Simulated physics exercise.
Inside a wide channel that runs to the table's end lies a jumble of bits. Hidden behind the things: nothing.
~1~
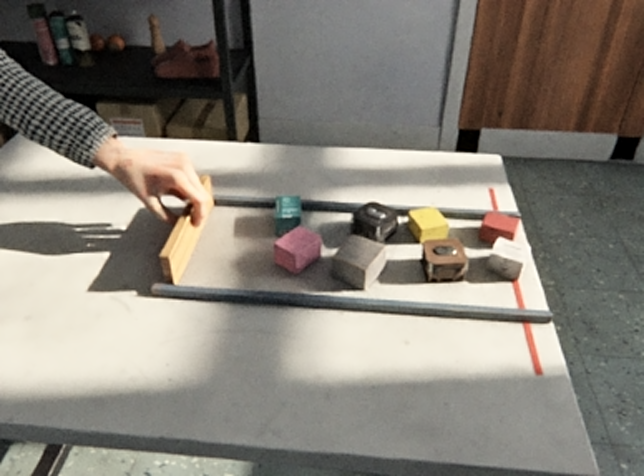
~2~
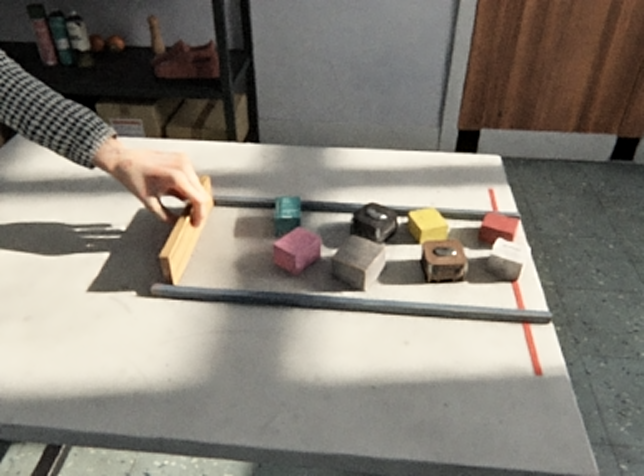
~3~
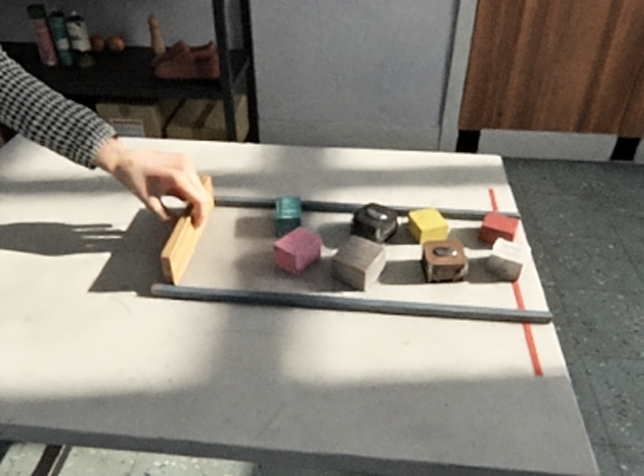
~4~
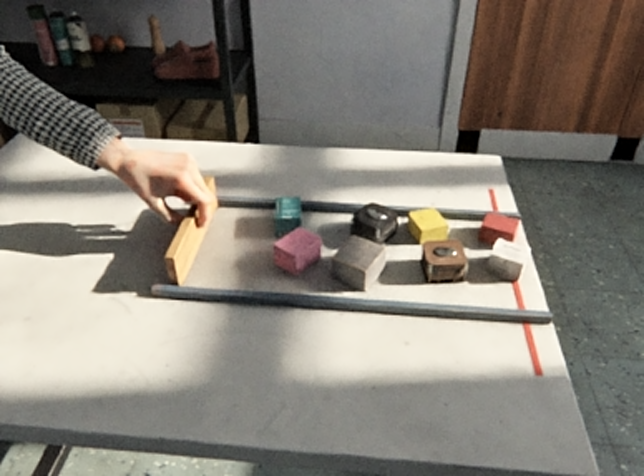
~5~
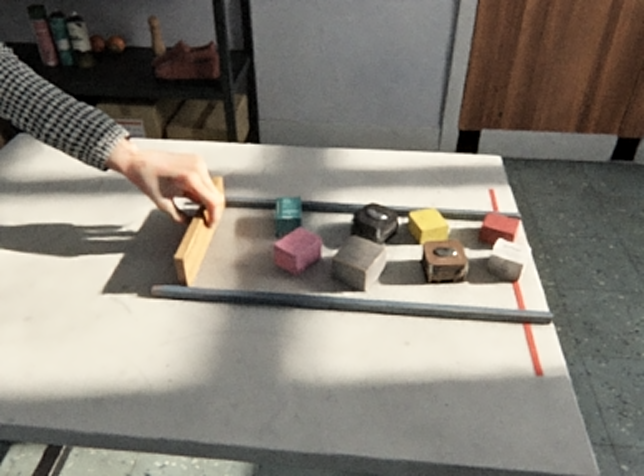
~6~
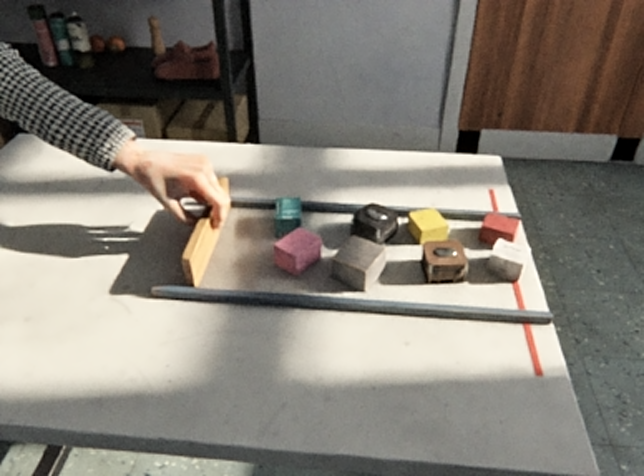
The clip shows a hand holding a wooden board upright between two dark rails on a table, then sliding it slightly right toward scattered coloured blocks and small boxes, which stay still near a red line.
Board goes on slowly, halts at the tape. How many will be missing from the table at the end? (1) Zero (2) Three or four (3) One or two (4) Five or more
4.
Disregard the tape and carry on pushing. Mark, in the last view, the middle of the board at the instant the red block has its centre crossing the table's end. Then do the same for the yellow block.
Near (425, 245), then near (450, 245).
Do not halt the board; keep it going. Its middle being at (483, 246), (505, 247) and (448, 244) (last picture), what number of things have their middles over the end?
4, 5 and 2.
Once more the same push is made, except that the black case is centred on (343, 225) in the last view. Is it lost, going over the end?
In that case it is gone.
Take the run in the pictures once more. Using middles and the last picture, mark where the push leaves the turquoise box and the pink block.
Turquoise box at (520, 231), pink block at (529, 259).
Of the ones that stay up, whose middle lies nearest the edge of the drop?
Result - the grey block.
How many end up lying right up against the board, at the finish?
It's 3 of them.
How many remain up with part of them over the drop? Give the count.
The number would be 3.
Early on, none off yet; white box at rest near (508, 261); red block at rest near (499, 231); brown case at rest near (443, 262).
A while later, none off yet; white box at rest near (508, 261); red block at rest near (499, 231); brown case travelled a little near (461, 263).
Further along, two off so far; white box on its side near (553, 291); red block in the air near (572, 394); brown case travelled well along near (523, 263).
Finally, the number that fall off is five or more; lost, black case, yellow block, brown case, red block and white box.
